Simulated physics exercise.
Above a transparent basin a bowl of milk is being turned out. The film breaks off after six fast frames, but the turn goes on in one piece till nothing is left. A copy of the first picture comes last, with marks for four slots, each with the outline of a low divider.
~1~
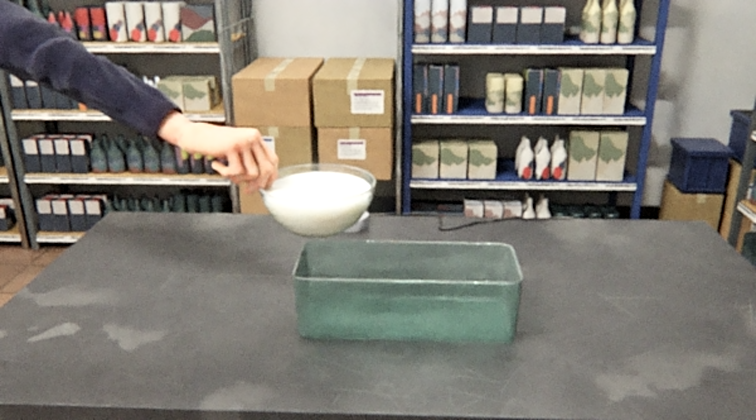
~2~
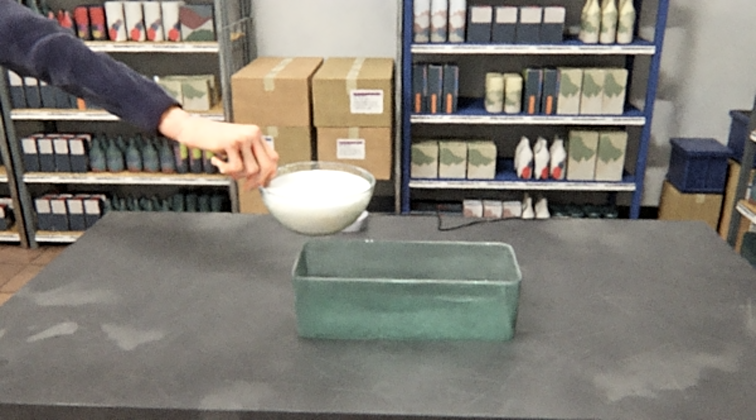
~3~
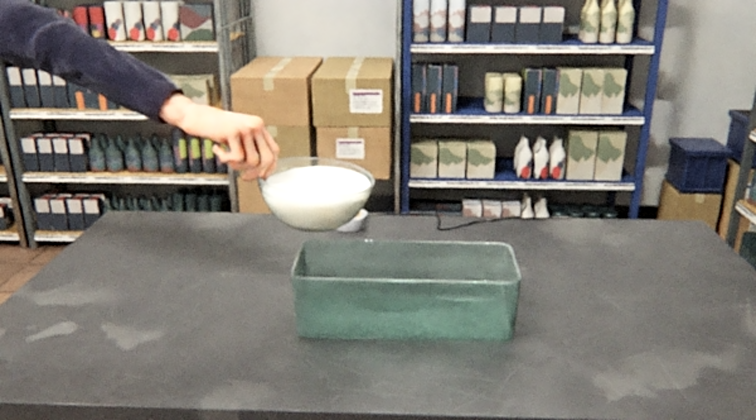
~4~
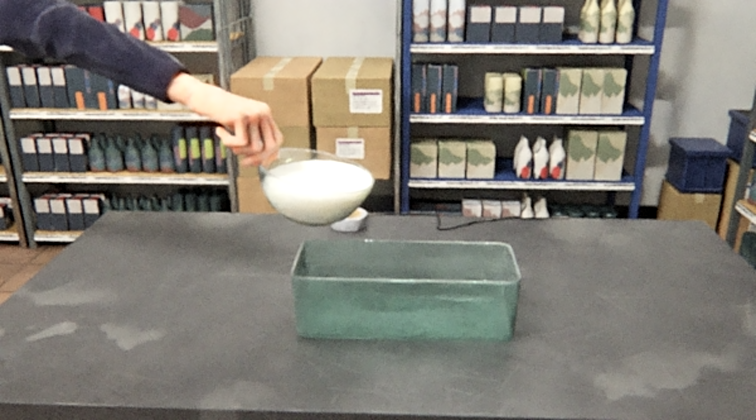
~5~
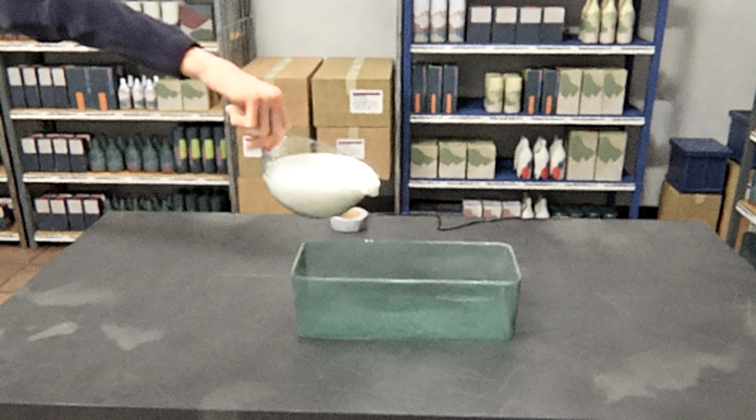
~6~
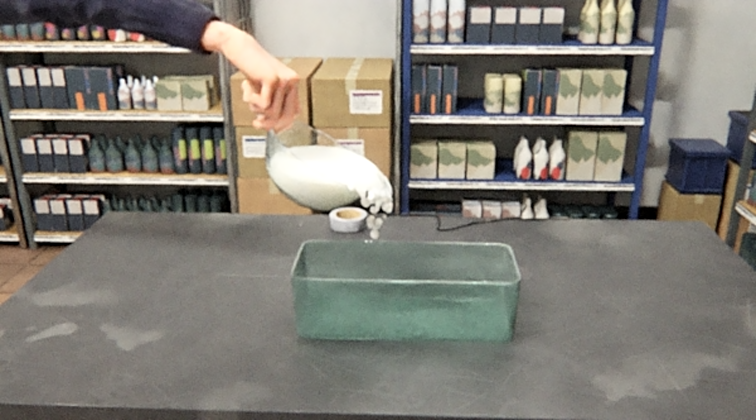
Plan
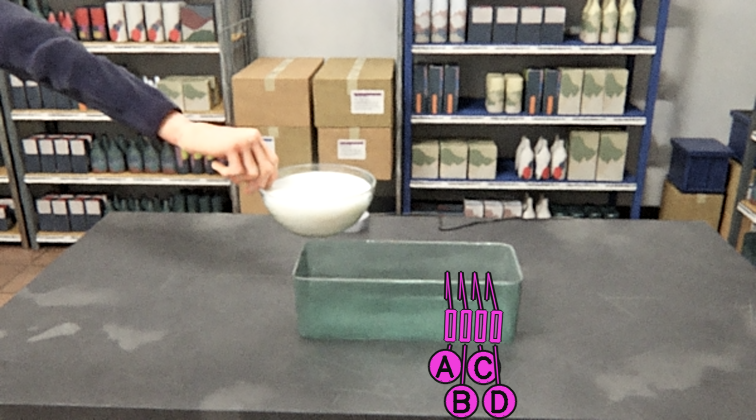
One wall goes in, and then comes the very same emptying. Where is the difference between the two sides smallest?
The answer is place A.
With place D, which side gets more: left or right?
More ends on the left.
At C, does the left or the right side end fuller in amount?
More ends on the left.
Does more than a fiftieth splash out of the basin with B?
Yes.
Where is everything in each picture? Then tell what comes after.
Upright, lip at (374, 182); basin from (298, 334) to (515, 339); nothing has left yet, in the first frame.
Upright, lip at (373, 182); nothing has left yet, in the second frame.
Tipped about 6°, lip at (372, 181); nothing has left yet, in the third frame.
Tipped about 13°, lip at (372, 181); nothing has left yet, in the fourth frame.
Tipped about 22°, lip at (372, 181); milk is over the lip, down to (374, 189), in the fifth frame.
Tipped about 32°, lip at (372, 182); milk is over the lip, down to (376, 232), in the sixth frame.
On the marked copy, A at (450, 345); B at (465, 345); C at (480, 346); D at (495, 346).
For place A, about 50 % ends left of the wall and 46 % right of it; 4 % is lost outside.
For place B, about 75 % ends left of the wall and 20 % right of it; 5 % is lost outside.
For place C, about 88 % ends left of the wall and 6 % right of it; 6 % is lost outside.
For place D, about 88 % ends left of the wall and 9 % right of it; 3 % is lost outside.
